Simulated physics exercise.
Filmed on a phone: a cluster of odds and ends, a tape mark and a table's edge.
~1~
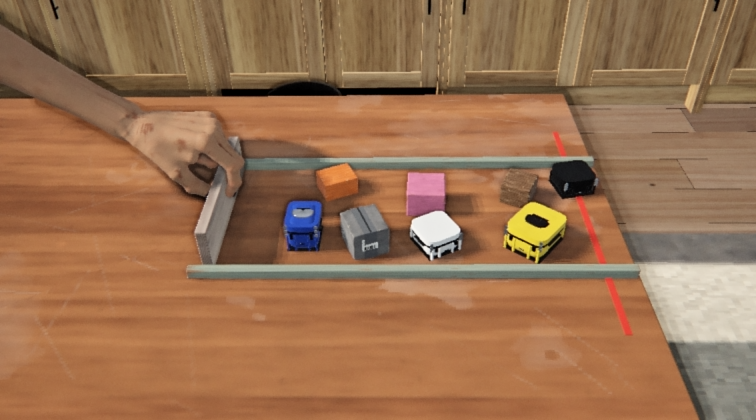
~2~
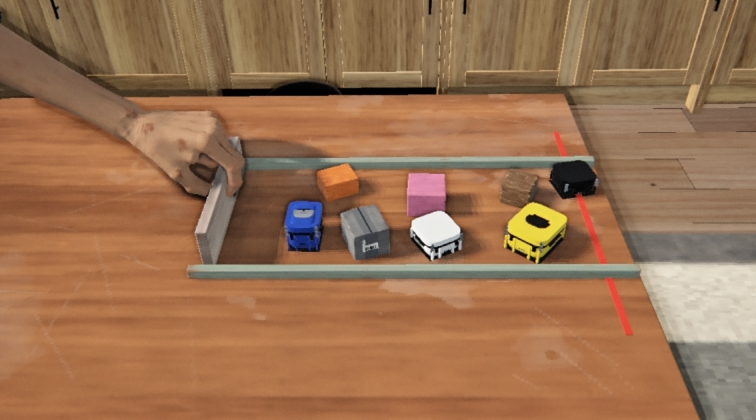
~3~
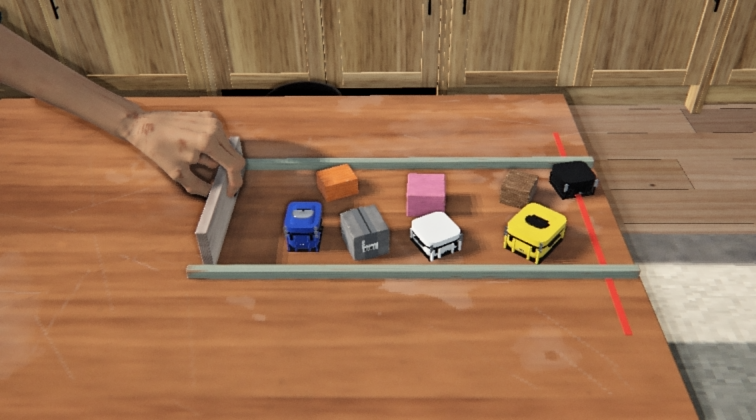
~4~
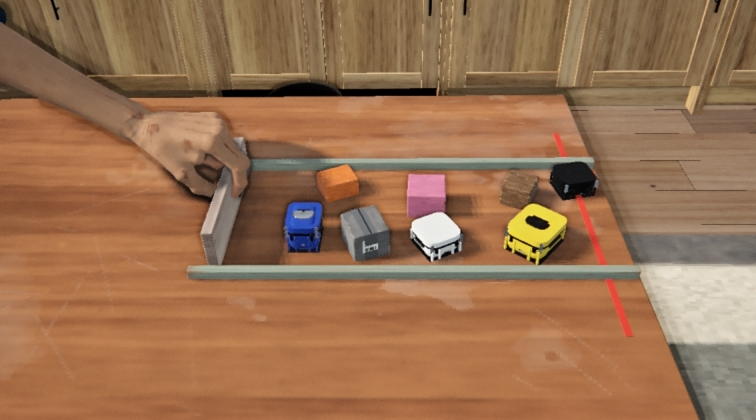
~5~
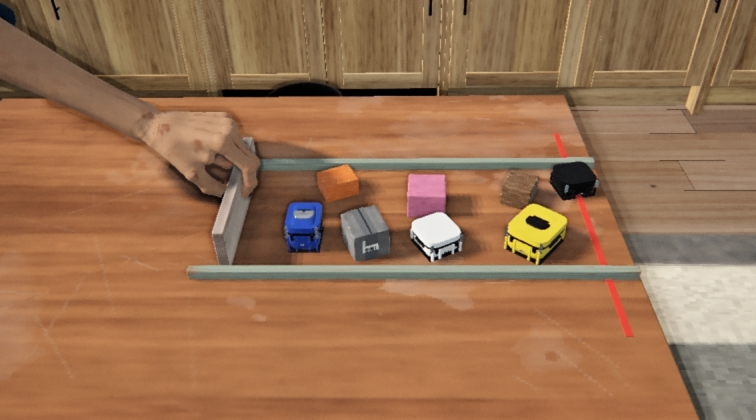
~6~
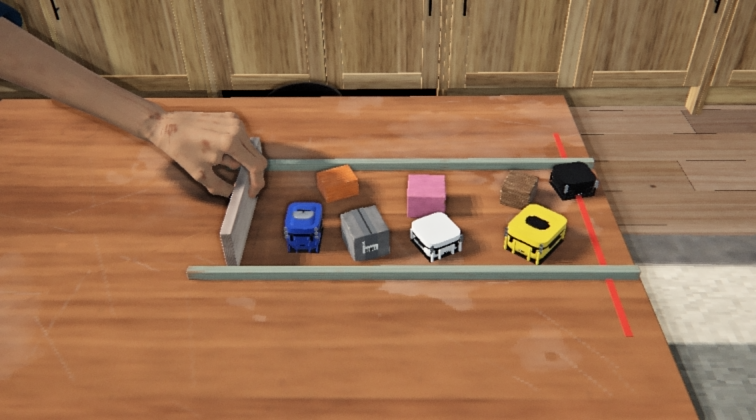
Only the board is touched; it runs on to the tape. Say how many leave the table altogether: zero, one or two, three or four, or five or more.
As it turns out, the number that fall off is five or more.
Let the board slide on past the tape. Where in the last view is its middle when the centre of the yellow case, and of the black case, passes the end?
Near (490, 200) and (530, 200).
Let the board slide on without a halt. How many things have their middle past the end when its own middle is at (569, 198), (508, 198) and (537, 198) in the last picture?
In that order 5, 1 and 3.
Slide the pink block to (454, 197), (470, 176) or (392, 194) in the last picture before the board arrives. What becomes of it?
In that order, it drops off; drops off; is lost.
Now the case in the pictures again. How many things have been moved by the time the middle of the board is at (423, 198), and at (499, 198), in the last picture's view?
The counts are 6 and 8.
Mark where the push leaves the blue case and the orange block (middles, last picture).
First (614, 229), then (596, 185).
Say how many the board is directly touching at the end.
2 of them.
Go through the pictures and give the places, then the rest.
Black case (573, 179); yellow case (535, 232); brown block (519, 189); board (222, 198); tape (585, 215), in the first frame.
Yellow case (536, 233); white case (436, 236), in the second frame.
Brown block (519, 189); blue case (304, 226), in the third frame.
Black case (573, 181); board (228, 199), in the fourth frame.
Yellow case (536, 234); pink block (427, 196), in the fifth frame.
Black case (573, 181); yellow case (536, 234); brown block (519, 190); board (245, 199); tape (586, 216), in the sixth frame.
Early on, none off yet; black case at rest near (573, 181); yellow case at rest near (536, 234); brown block at rest near (519, 190).
A while later, none off yet; black case at rest near (573, 181); yellow case travelled about its own width near (580, 231); brown block at rest near (519, 190).
Further along, one off so far; black case travelled about its own width near (606, 176); yellow case in the air near (637, 330); brown block travelled well along near (580, 181).
Finally, the number that fall off is five or more; lost, grey box, pink block, white case, brown block, yellow case and black case.
